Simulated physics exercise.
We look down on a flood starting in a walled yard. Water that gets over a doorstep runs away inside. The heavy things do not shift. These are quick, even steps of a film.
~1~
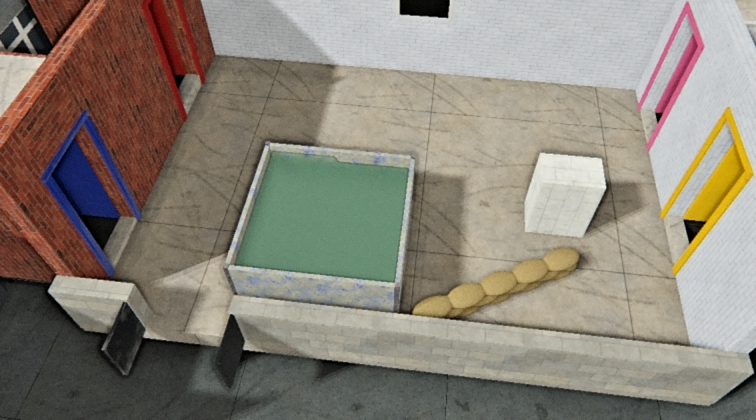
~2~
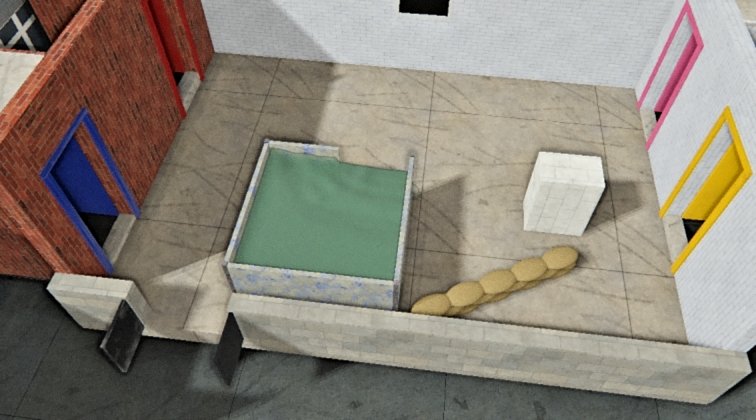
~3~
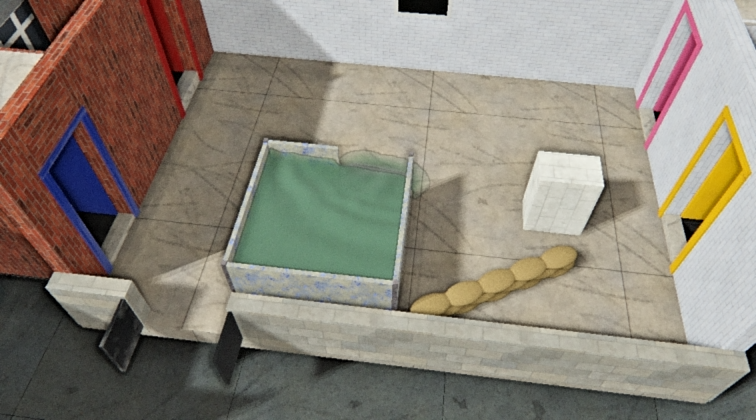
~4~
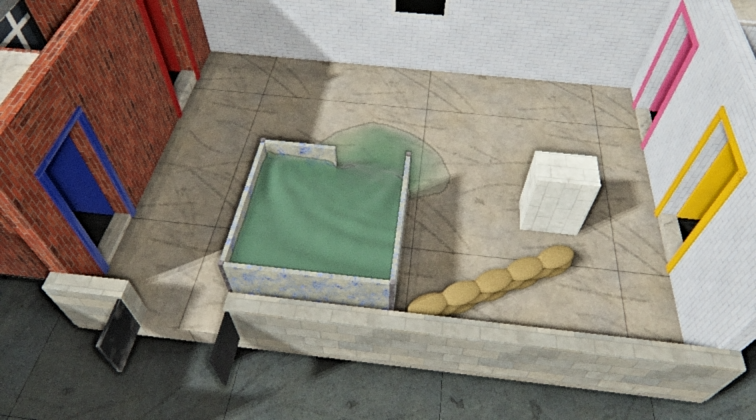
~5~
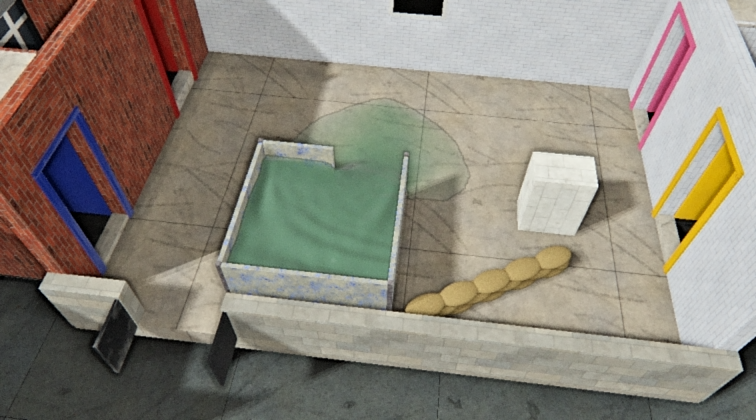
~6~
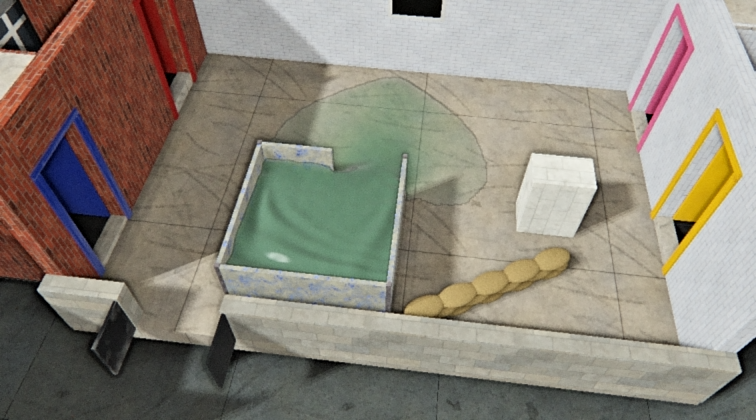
The footage shows an open tank of green water in a walled yard, beside a white block and a row of tan sacks; its far side opens, and water pours through the gap, spreading across the paved floor toward the back wall.
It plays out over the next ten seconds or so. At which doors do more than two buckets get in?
The red door admits no more than that; the pink door lets in a lot; the blue door admits no more than that; the yellow door admits no more than that.
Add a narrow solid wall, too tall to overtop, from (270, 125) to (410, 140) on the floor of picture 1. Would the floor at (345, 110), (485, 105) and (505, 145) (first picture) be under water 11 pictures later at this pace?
In turn: Free of water, flooded, wet.
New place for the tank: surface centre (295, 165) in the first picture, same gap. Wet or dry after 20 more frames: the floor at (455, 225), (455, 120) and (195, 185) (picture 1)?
One after the other: Not flooded, under water, wet.
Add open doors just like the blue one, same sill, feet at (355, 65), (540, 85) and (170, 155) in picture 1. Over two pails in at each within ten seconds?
As listed: Passes that mark, goes over, takes less.
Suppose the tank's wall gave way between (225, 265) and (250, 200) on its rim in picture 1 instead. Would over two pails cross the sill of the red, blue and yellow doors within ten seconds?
My reading: Red door holds; blue door lets more in; yellow door keeps below it.
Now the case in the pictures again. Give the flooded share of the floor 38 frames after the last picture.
About 85 per cent.
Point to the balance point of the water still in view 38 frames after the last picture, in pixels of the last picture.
At about (386, 173).
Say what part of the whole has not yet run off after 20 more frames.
About 96 per cent.
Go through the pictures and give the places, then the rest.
The open tank at (327, 212) is whole and still, in the first frame.
Water pours out on the open tank's far side and has run to (415, 196), in the second frame.
The front is at a hidden place, out from the gap on the open tank's far side, in the third frame.
The front is at (371, 126), out from the gap on the open tank's far side, in the fourth frame.
The front is at (393, 103), out from the gap on the open tank's far side, in the fifth frame.
The front is at (402, 81), out from the gap on the open tank's far side, in the sixth frame.
A moment on, water covers 35 % of the floor; the red door not reached, the pink door not reached, the blue door not reached, the yellow door not reached.
Next, water covers 40 % of the floor; the red door not reached, the pink door not reached, the blue door not reached, the yellow door not reached.
Then, water covers 50 % of the floor; the red door wet at the sill, nothing in, the pink door far over two buckets in, the blue door not reached, the yellow door not reached.
Later, water covers 85 % of the floor; the red door wet at the sill, nothing in, the pink door far over two buckets in, the blue door wet at the sill, nothing in, the yellow door wet at the sill, nothing in.
In the end, water covers 95 % of the floor; the red door wet at the sill, nothing in, the pink door far over two buckets in, the blue door wet at the sill, nothing in, the yellow door wet at the sill, nothing in.
